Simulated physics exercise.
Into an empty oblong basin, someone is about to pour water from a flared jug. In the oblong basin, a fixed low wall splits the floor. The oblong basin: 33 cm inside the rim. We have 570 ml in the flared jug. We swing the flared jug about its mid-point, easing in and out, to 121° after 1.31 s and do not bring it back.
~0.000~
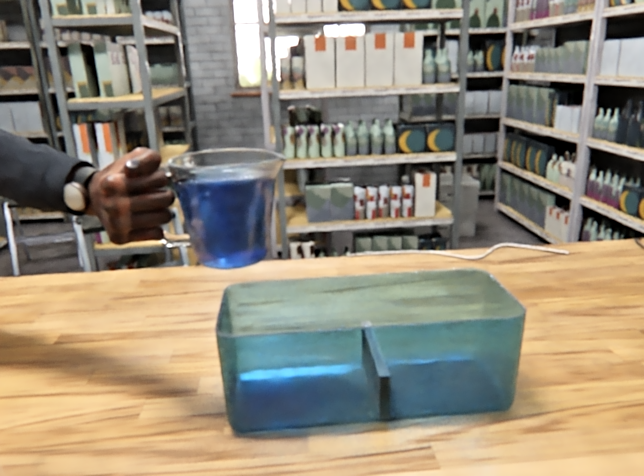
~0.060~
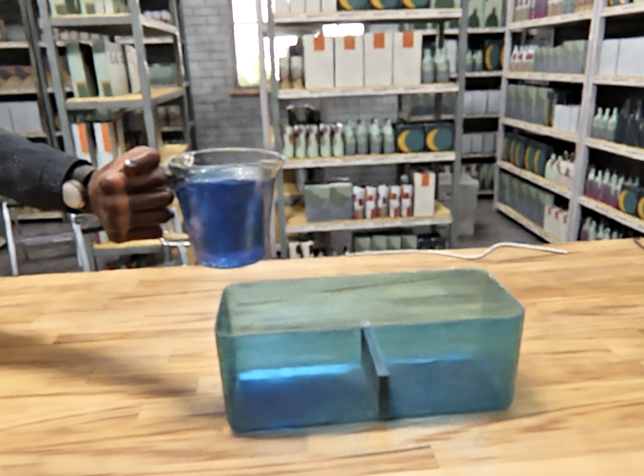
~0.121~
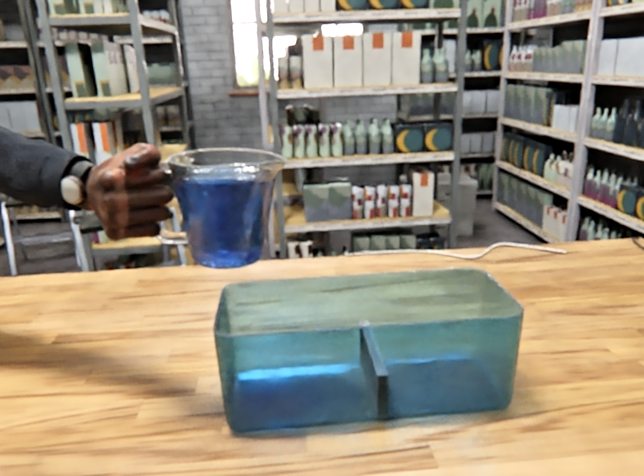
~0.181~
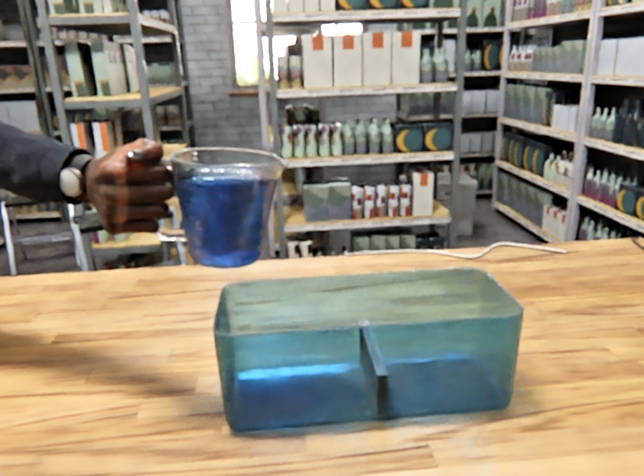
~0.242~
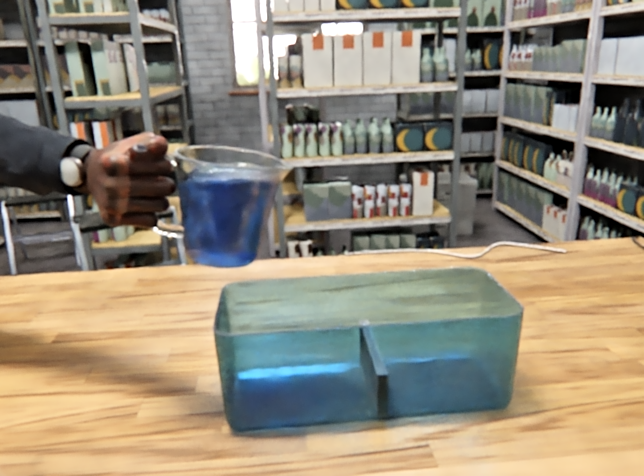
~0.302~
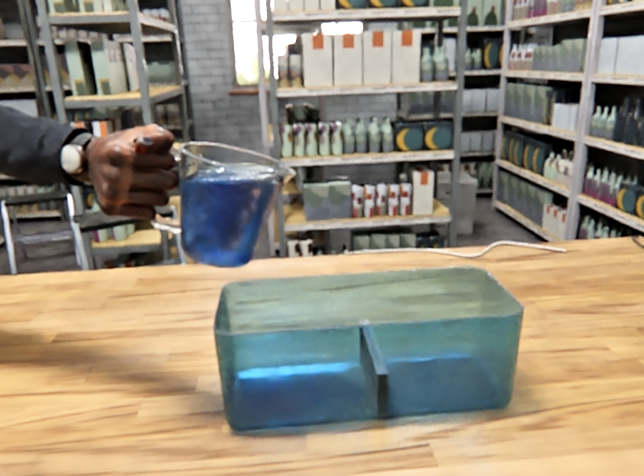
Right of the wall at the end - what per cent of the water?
Near 8 per cent.
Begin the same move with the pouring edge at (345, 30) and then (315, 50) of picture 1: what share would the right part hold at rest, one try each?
In order, 95 and 80 per cent.
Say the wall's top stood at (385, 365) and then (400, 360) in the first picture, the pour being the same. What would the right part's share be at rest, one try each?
In order, 10 and 5 per cent.
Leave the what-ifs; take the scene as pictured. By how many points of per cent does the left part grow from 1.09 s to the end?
Near 9 percent, more or less.
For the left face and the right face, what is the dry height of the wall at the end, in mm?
I'd say some 34 mm on the left and some 54 mm on the right.
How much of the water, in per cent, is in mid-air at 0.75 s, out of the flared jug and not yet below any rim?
Near 20 per cent at that time.
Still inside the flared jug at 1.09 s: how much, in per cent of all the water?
5 %.
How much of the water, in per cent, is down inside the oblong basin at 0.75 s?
I'd put it near 18 percent.
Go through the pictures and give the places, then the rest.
The first frame shows tilt 0°; pouring edge (286, 157); surface from (178, 175) to (274, 171); the oblong basin's rim runs from (221, 309) to (505, 290); the wall's top is at (374, 347).
The second frame shows tilt 1°; pouring edge (286, 157); surface from (177, 174) to (274, 170).
The third frame shows tilt 3°; pouring edge (286, 159); surface from (177, 174) to (273, 171).
The fourth frame shows tilt 6°; pouring edge (289, 162); surface from (180, 174) to (276, 172).
The fifth frame shows tilt 10°; pouring edge (292, 167); surface from (182, 174) to (281, 171).
The sixth frame shows tilt 15°; pouring edge (296, 172); surface from (185, 175) to (286, 172).
By 0.75 s the tilt is 75° and 62 per cent is still to pour, 16 is left of the wall and 2 right of it.
By 1.09 s the tilt is 112° and 5 per cent is still to pour, 82 is left of the wall and 6 right of it.
By 1.43 s the tilt is 121° and 0 per cent is still to pour, 90 is left of the wall and 8 right of it.
By 1.81 s the tilt is 121° and 0 per cent is still to pour, 90 is left of the wall and 8 right of it.
At rest 90 per cent lies left of the wall, 8 right of it and 2 outside.
